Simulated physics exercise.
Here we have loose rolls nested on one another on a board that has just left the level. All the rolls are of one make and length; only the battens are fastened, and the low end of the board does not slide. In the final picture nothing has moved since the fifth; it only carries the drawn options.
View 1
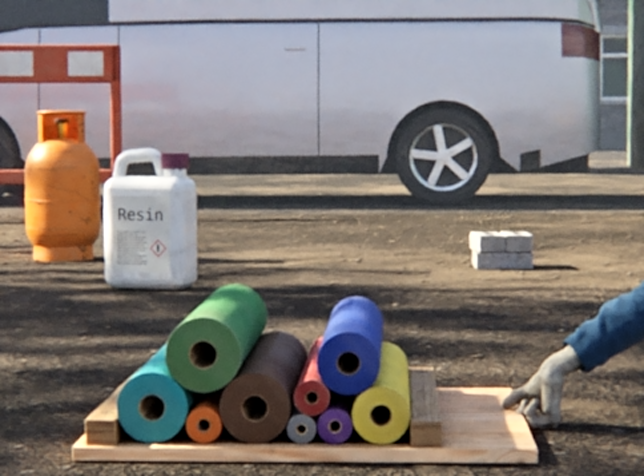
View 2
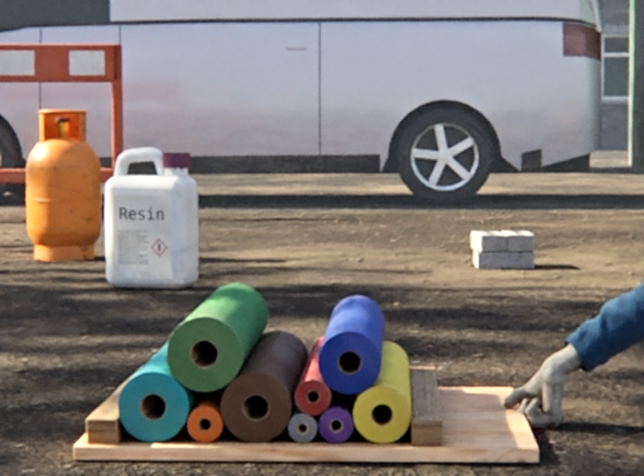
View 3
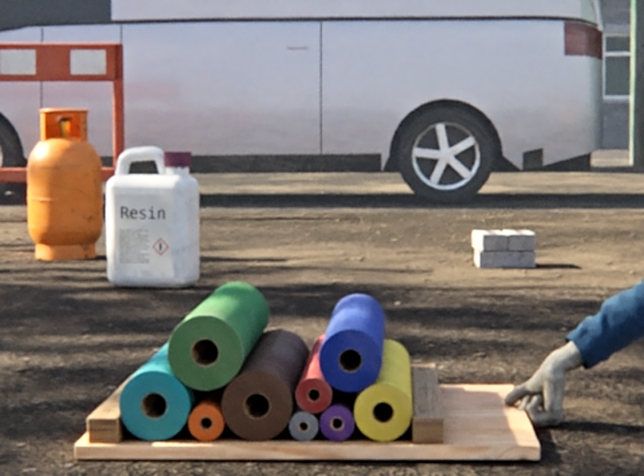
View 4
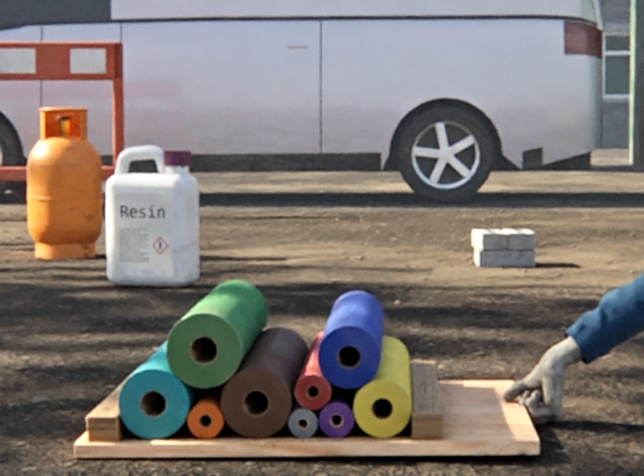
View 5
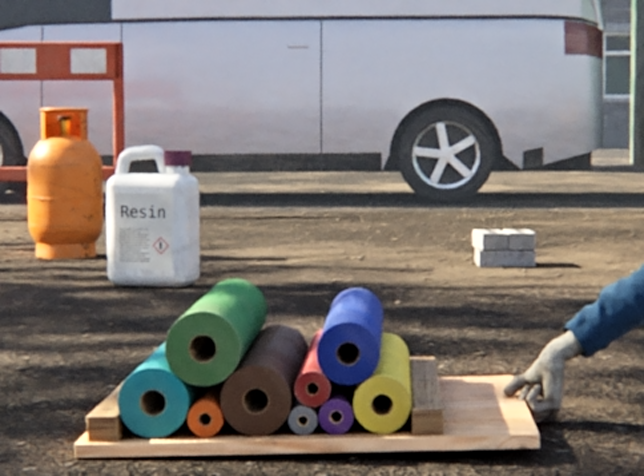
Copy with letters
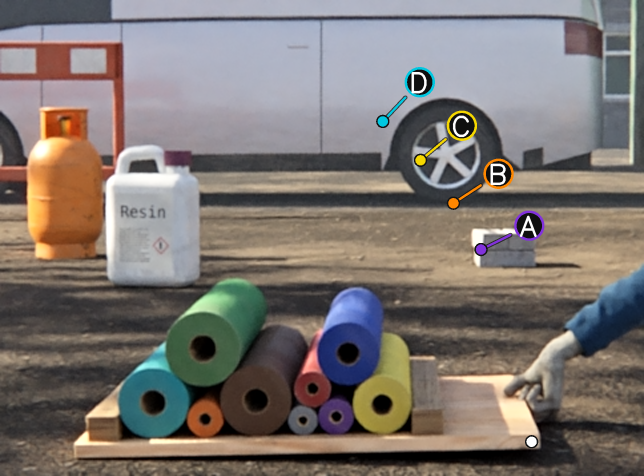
On open dirt ground beside a parked white bus, seen from low in front, an orange gas cylinder and a white resin container stand at left, with pale blocks at right. Nearer, green, blue, turquoise, brown, yellow and smaller rolls lie stacked between wooden battens on a board. A gloved hand raises the board's right end very slightly, the rolls keeping their arrangement, while the view stays almost still.
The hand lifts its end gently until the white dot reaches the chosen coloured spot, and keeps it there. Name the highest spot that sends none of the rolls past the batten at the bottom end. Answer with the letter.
No higher than C.
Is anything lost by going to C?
No.
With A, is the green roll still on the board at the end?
The green roll: Yes.
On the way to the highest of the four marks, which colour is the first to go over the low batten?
First is the green one.
On the marked copy, A at (481, 250); B at (454, 203); C at (420, 161); D at (383, 121); the white dot at (532, 442).
Following C. Soon after the start, board at 21°.
Later, board at 39°.
In the end, board at 40°, none over the low batten.
As for the rest, A none over the low batten; B none over the low batten; D one over the low batten (green).
